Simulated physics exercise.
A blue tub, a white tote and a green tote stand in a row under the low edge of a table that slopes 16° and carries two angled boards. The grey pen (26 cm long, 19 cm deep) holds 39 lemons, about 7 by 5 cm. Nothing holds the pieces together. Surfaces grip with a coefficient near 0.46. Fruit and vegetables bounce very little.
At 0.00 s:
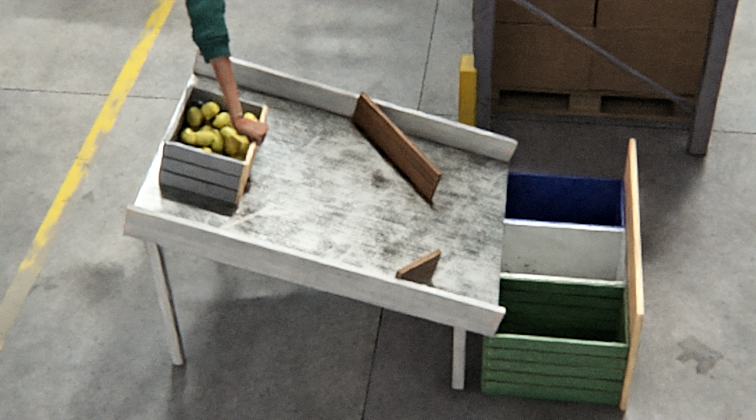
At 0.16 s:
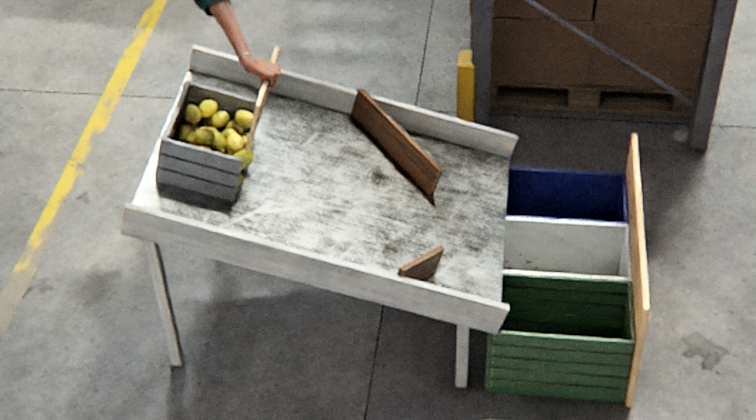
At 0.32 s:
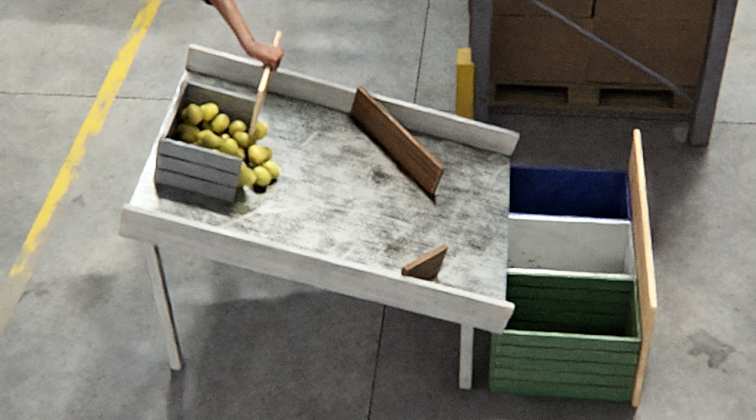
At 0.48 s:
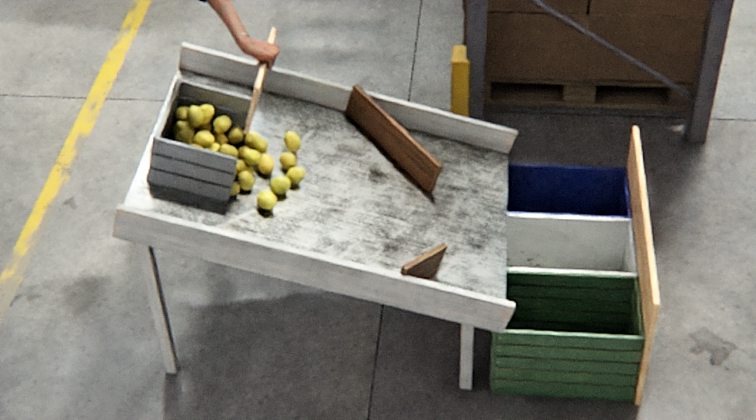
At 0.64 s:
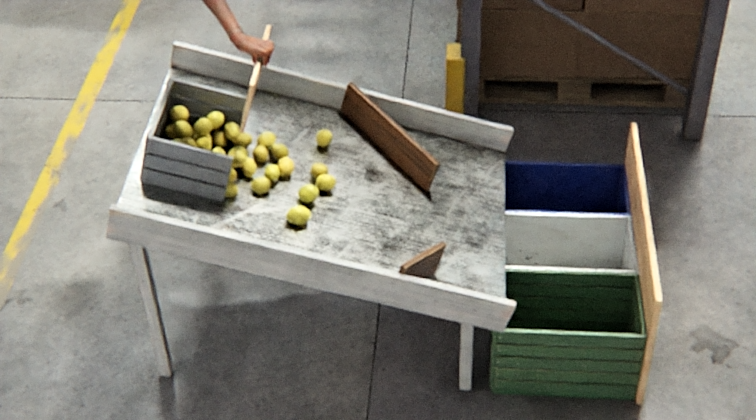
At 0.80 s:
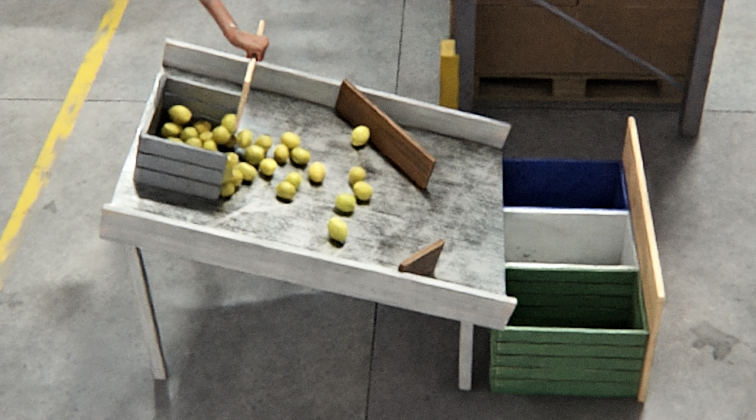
We see a hand lift the wooden gate of a grey pen on a sloping table, and lemons spill out and roll rightward down the surface, spreading between two angled boards, with blue, white and green containers standing beyond.
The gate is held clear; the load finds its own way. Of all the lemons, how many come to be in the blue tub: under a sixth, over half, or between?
Less than a sixth of the lemons end in the blue tub.
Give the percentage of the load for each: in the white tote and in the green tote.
About 65 and 25 per cent.
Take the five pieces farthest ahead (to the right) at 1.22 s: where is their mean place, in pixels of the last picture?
At about (473, 221).
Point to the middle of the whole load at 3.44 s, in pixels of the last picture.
Around (594, 302).
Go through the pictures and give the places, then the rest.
In the first picture (places track the rim corner closest to us here), grey pen (169, 142); blue tub (622, 228); all still inside.
The second picture shows grey pen (167, 140).
The third picture shows grey pen (165, 139); 6 out, the lowest lemon at (271, 170).
The fourth picture shows grey pen (159, 139); 11 out, the lowest lemon at (296, 175).
The fifth picture shows grey pen (152, 138); 12 out, the lowest lemon at (326, 182).
The sixth picture shows grey pen (146, 136); blue tub (627, 211); 17 out, the lowest lemon at (363, 191).
After 1.22 s, 10 still in the grey pen and 29 on the slope.
After 1.75 s, 5 still in the grey pen, 7 in the white tote, 1 in the green tote, 24 on the slope and 2 in the air.
After 2.49 s, 2 still in the grey pen, 1 in the blue tub, 17 in the white tote, 6 in the green tote, 9 on the slope and 4 in the air.
Outcome (at 3.44 s), 2 still in the grey pen, 1 in the blue tub, 26 in the white tote and 10 in the green tote. Asked share, 1 of 39, 3 per cent.
